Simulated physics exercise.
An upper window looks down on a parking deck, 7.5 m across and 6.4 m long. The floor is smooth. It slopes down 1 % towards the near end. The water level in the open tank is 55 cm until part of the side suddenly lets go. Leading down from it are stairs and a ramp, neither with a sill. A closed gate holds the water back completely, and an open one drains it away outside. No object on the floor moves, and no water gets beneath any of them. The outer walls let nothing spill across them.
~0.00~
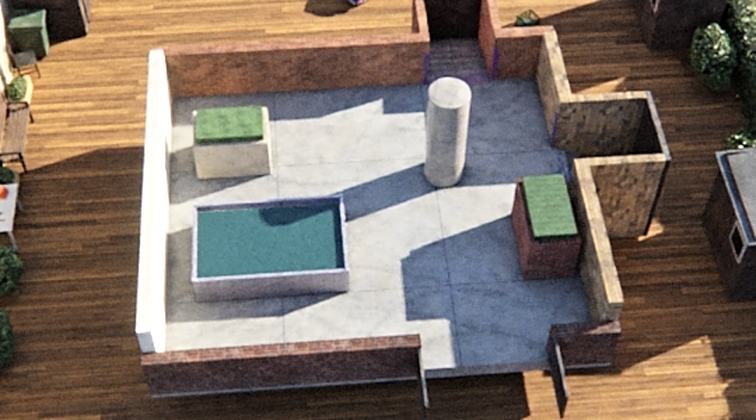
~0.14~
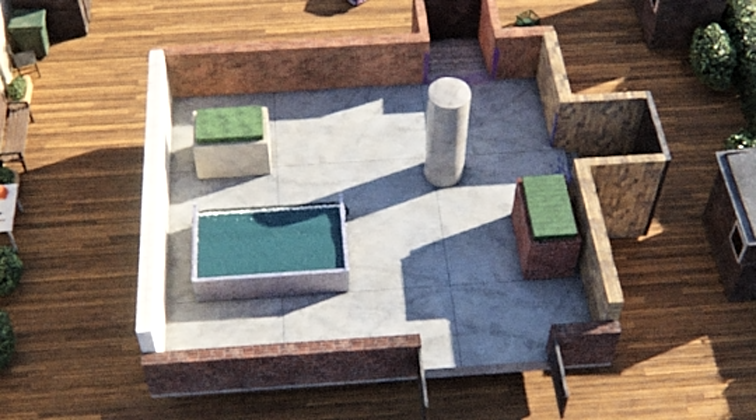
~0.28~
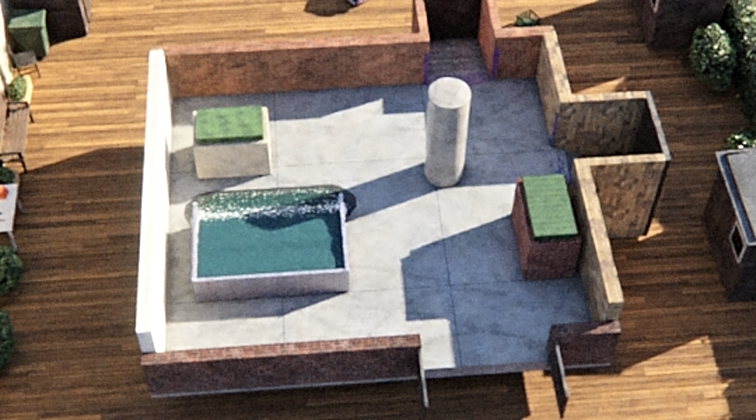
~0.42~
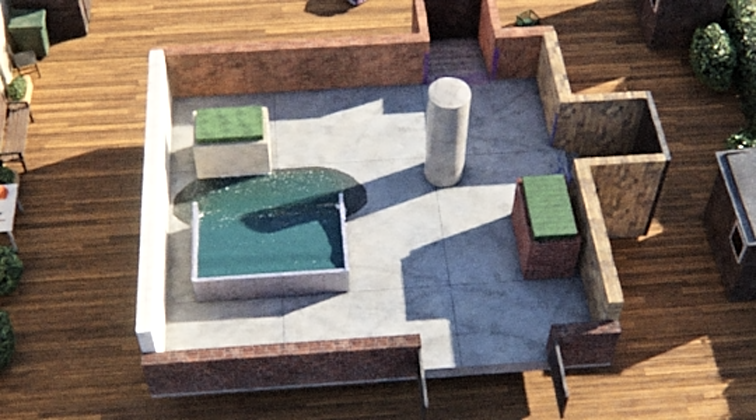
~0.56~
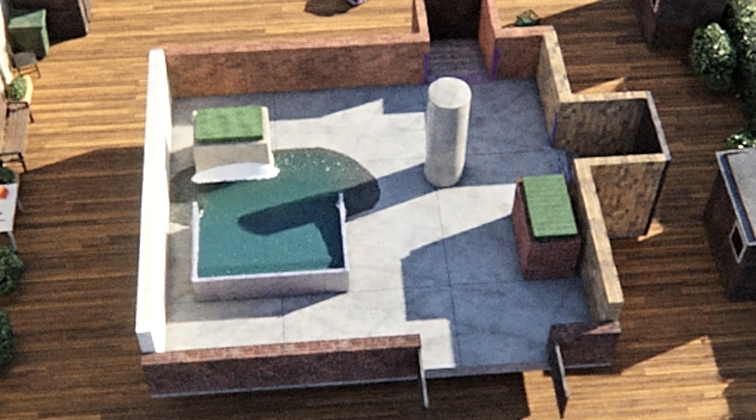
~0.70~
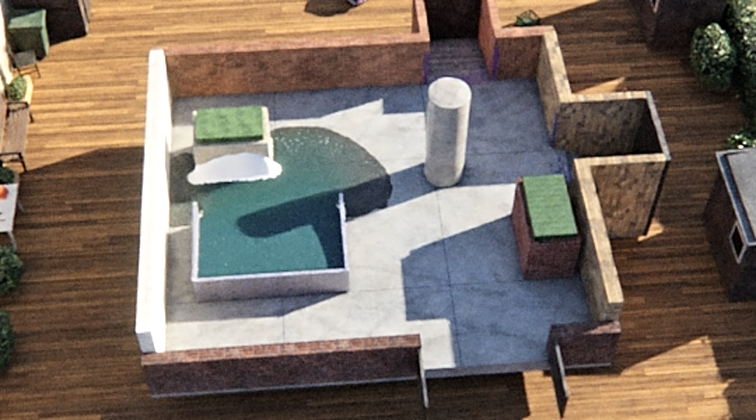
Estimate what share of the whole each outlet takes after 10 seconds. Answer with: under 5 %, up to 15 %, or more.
The gateway takes not even 5 %; the flight of stairs down (marked blue) takes between 5 and 15 %; the basement ramp (marked purple) takes between 5 and 15 %.
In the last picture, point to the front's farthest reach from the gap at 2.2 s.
That's around (438, 86) in the last picture.
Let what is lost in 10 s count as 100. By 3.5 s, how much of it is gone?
Roughly 5 per cent has gone by then.
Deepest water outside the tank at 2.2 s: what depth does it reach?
Around 30 centimetres deep.
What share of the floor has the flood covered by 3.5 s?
55 %.
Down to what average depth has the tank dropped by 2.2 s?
Average depth: About 16 cm.
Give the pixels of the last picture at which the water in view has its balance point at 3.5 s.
Its balance point sits around (297, 177).
After 1.4 s water covers 25 % of the floor and is deepest (39 cm) near (246, 180); gone so far, the gateway 0 %, the flight of stairs down (marked blue) 0 %, the basement ramp (marked purple) 0 %.
After 2.2 s water covers 35 % of the floor and is deepest (30 cm) near (170, 199); gone so far, the gateway 0 %, the flight of stairs down (marked blue) 0 %, the basement ramp (marked purple) 0 %.
After 3.5 s water covers 55 % of the floor and is deepest (24 cm) near (164, 374); gone so far, the gateway 0 %, the flight of stairs down (marked blue) 0 %, the basement ramp (marked purple) 1 %.
After 6.0 s water covers 75 % of the floor and is deepest (13 cm) near (534, 207); gone so far, the gateway 0 %, the flight of stairs down (marked blue) 1 %, the basement ramp (marked purple) 3 %.
After 10.0 s water covers 95 % of the floor and is deepest (10 cm) near (408, 358); gone so far, the gateway 2 %, the flight of stairs down (marked blue) 7 %, the basement ramp (marked purple) 7 %.
